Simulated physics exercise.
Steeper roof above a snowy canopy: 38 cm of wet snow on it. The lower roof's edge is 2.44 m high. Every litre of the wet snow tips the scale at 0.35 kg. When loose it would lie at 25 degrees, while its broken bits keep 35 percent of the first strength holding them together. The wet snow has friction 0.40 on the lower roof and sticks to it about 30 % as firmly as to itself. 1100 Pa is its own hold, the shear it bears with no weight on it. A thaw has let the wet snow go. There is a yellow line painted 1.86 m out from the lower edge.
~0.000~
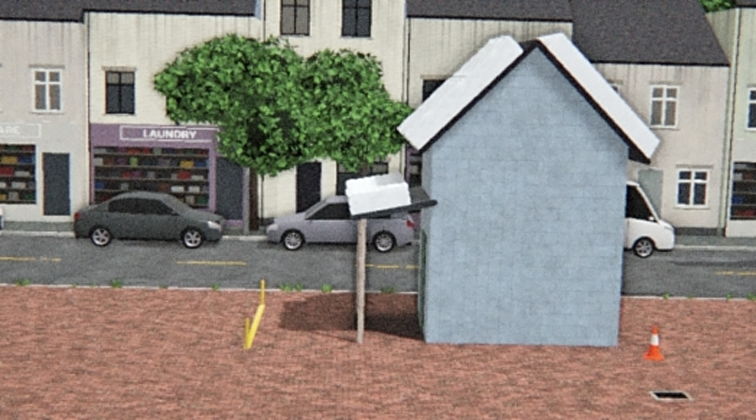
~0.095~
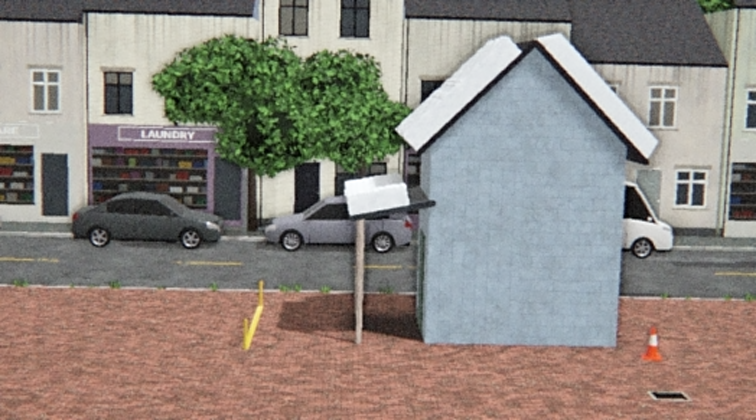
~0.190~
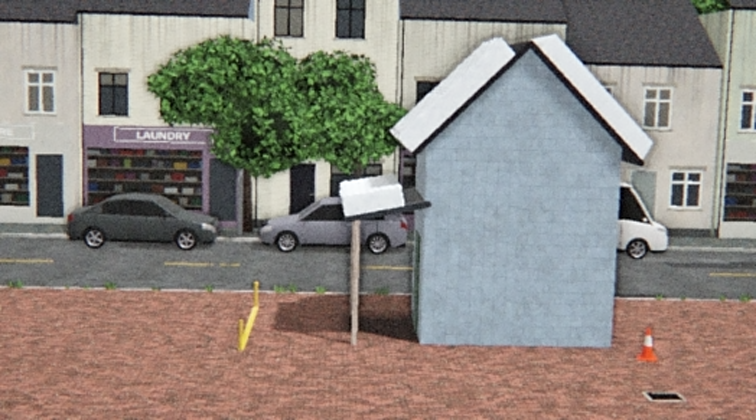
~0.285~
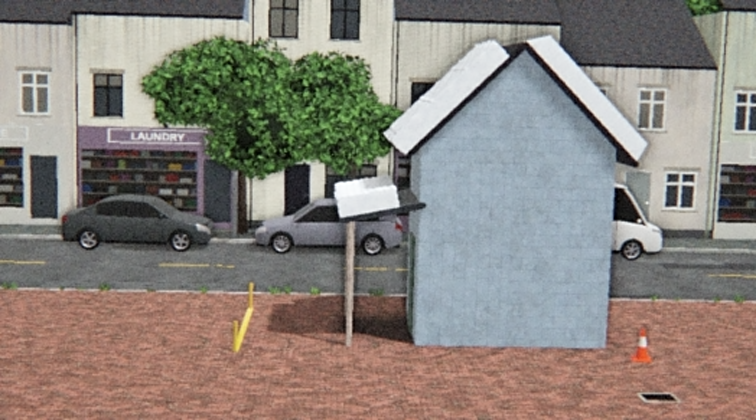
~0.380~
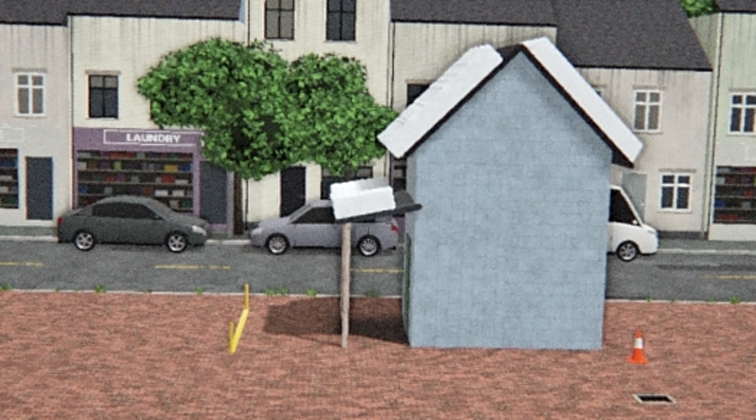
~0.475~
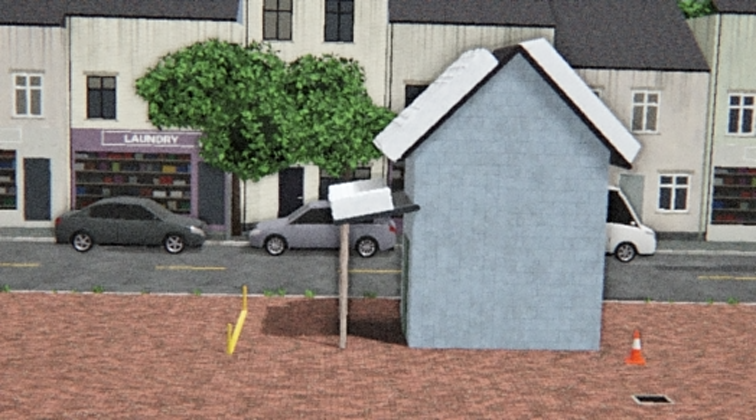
On a brick-paved lot across the street from a laundry and parked cars, snow lay on a blue building's steep roof and the small canopy beside it, and barely anything moved beyond a slight slip.
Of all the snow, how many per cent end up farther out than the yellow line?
I would say about 9 per cent of all the snow ends up past the yellow line.
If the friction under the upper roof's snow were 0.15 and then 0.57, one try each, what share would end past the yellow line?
First some 40 %, after that some 14 %.
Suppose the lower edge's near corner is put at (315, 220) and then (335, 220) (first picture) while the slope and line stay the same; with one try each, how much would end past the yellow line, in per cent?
0 %, 3 %.
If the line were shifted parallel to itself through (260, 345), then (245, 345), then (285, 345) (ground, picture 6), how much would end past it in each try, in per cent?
In order, some 20, 16 and 35 percent would end past it.
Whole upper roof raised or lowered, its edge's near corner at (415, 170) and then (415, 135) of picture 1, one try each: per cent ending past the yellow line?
It would be 0 percent for the first setting and 20 percent for the second.
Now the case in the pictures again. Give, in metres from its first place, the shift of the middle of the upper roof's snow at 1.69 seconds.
It has shifted some 2.0 m.
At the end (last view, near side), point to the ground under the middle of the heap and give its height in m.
Around (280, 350); it stands about 0.7 m.
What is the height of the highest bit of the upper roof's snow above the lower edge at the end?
0.7 m or so.
After 1.03 s, none is below the lower edge and 0 % is past the line.
After 1.69 s, none is below the lower edge and 0 % is past the line.
After 2.34 s, 32 % is below the lower edge and 0 % is past the line.
After 3.00 s, 56 % is below the lower edge and 8 % is past the line.
After 6.00 s, 59 % is below the lower edge and 9 % is past the line.
